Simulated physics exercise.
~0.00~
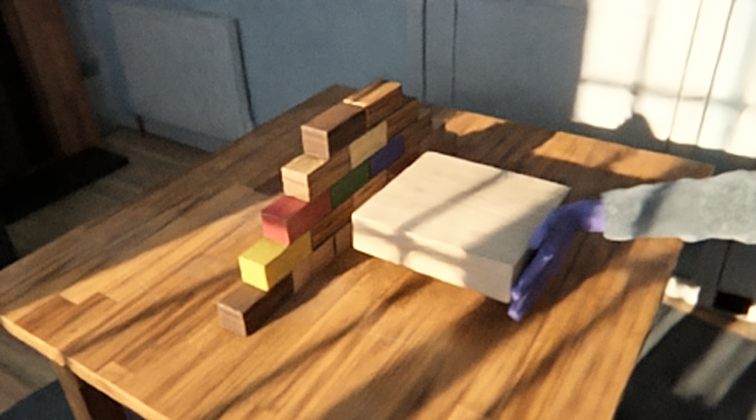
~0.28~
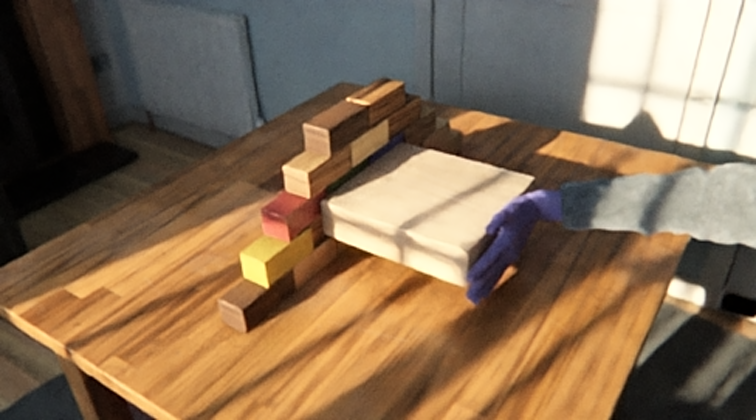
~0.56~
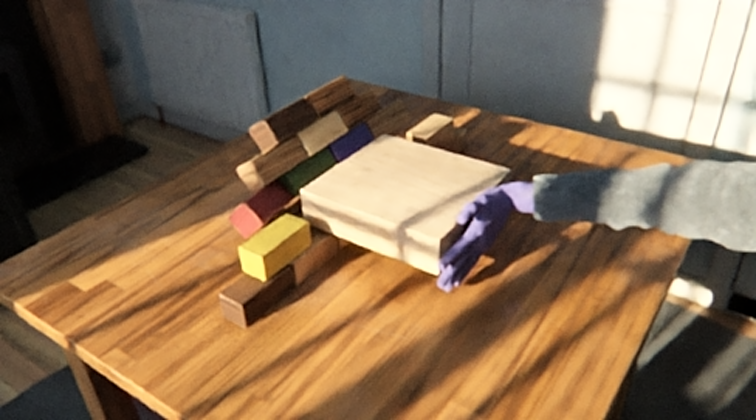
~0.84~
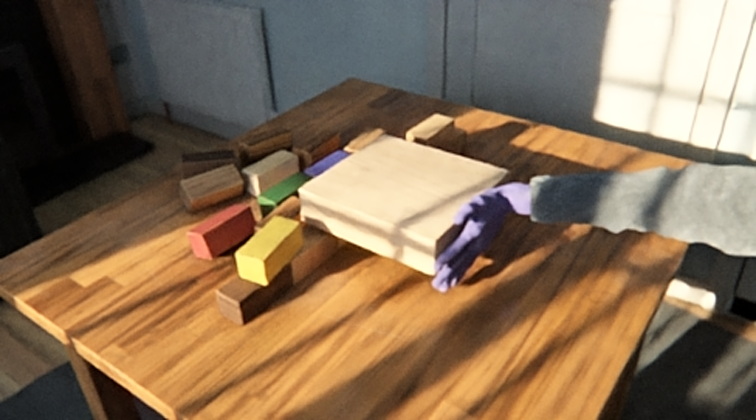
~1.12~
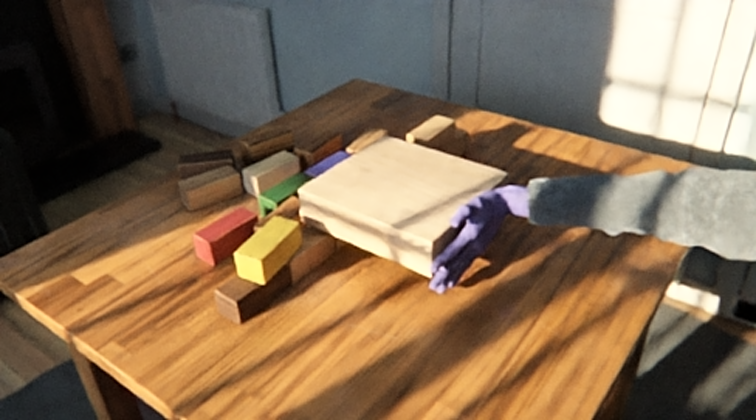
To begin with, a stepped wall of small wooden blocks, some of them red, yellow, green and blue, stands on a sunlit wooden table while a purple-gloved hand holds a broad, pale wooden block beside it. The hand pushes the pale block left into the wall. The upper blocks tip away to the left, with the red, green and blue ones leaning over together. They tumble onto the tabletop and settle in a loose scatter. At the end, the red block lies on its side, while the yellow one still rests on the dark block at the near end.
